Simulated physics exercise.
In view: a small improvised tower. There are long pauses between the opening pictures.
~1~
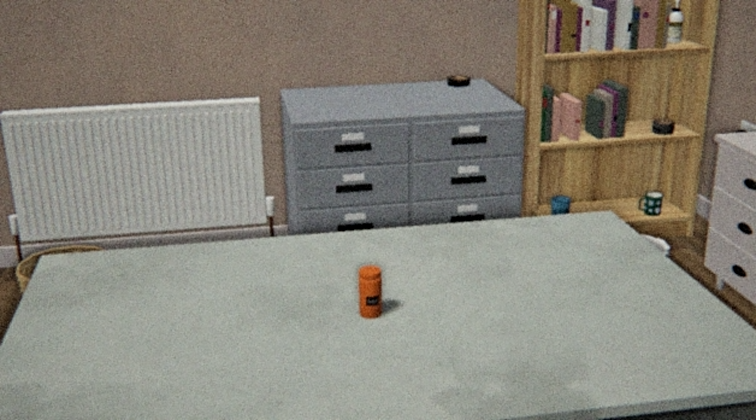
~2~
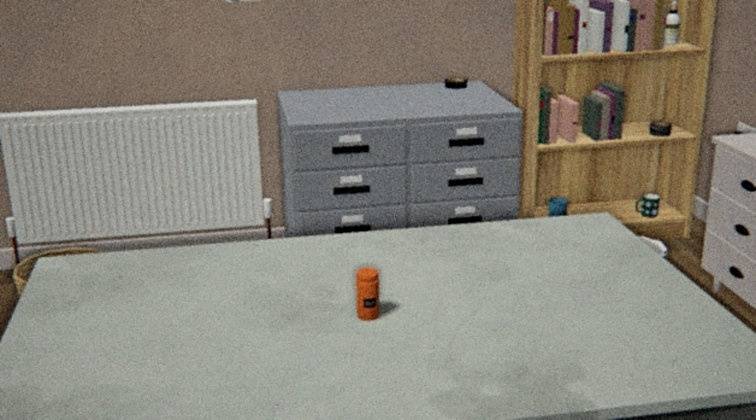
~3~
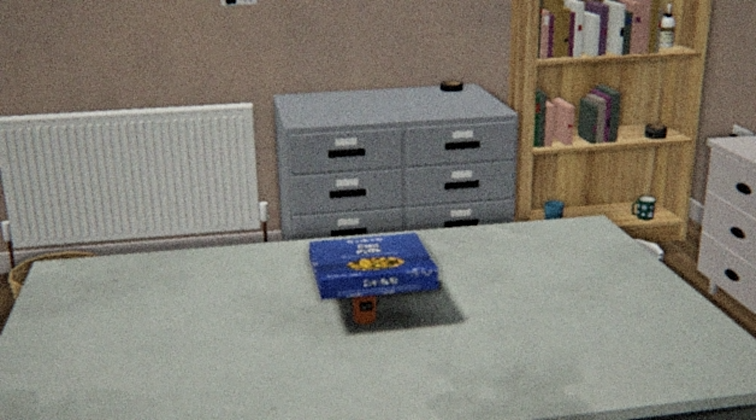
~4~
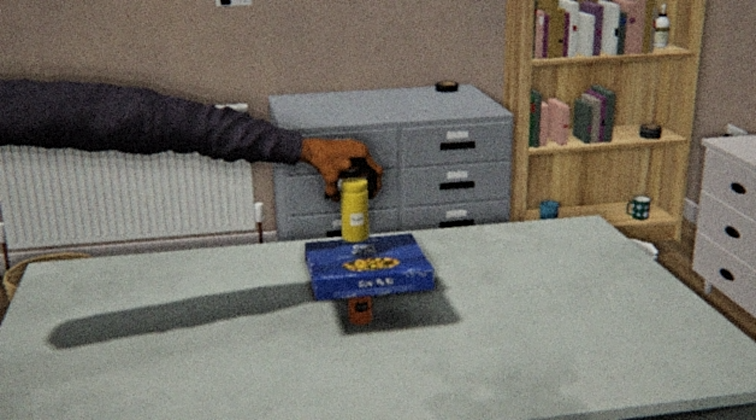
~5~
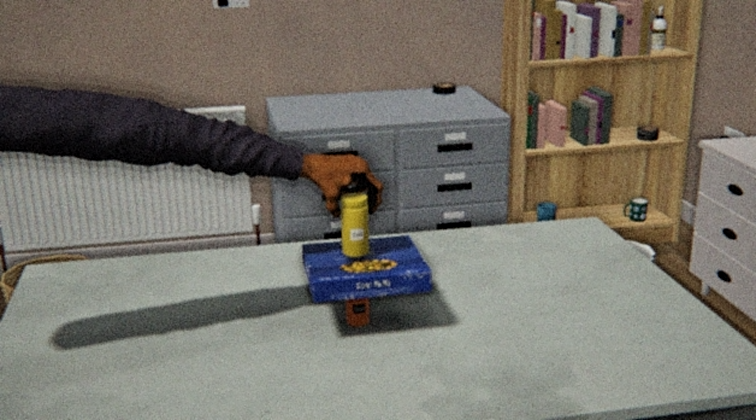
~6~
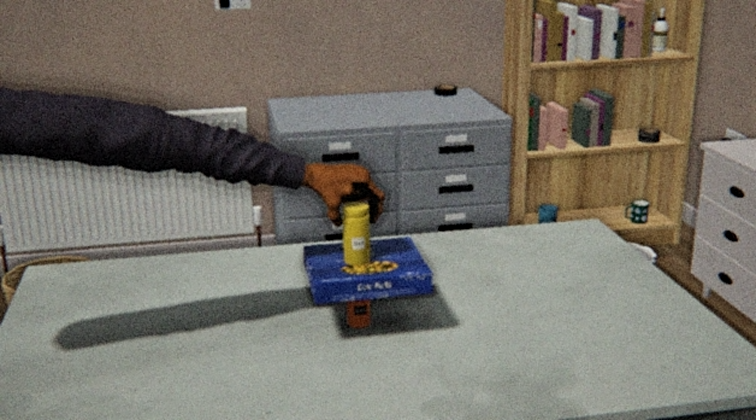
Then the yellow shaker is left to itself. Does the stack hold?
The stack keeps its balance.
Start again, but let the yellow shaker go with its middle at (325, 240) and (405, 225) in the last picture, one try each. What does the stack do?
In the first case it holds; in the second case it gives way.
Then, 0.30 s later than the last frame, all is still.
Then, 1.00 s later than the last frame, yellow shaker resting near (356, 234).
When it is over, all 3 as before. End places, in pixels of the last picture, yellow shaker near (356, 234). The stack holds.
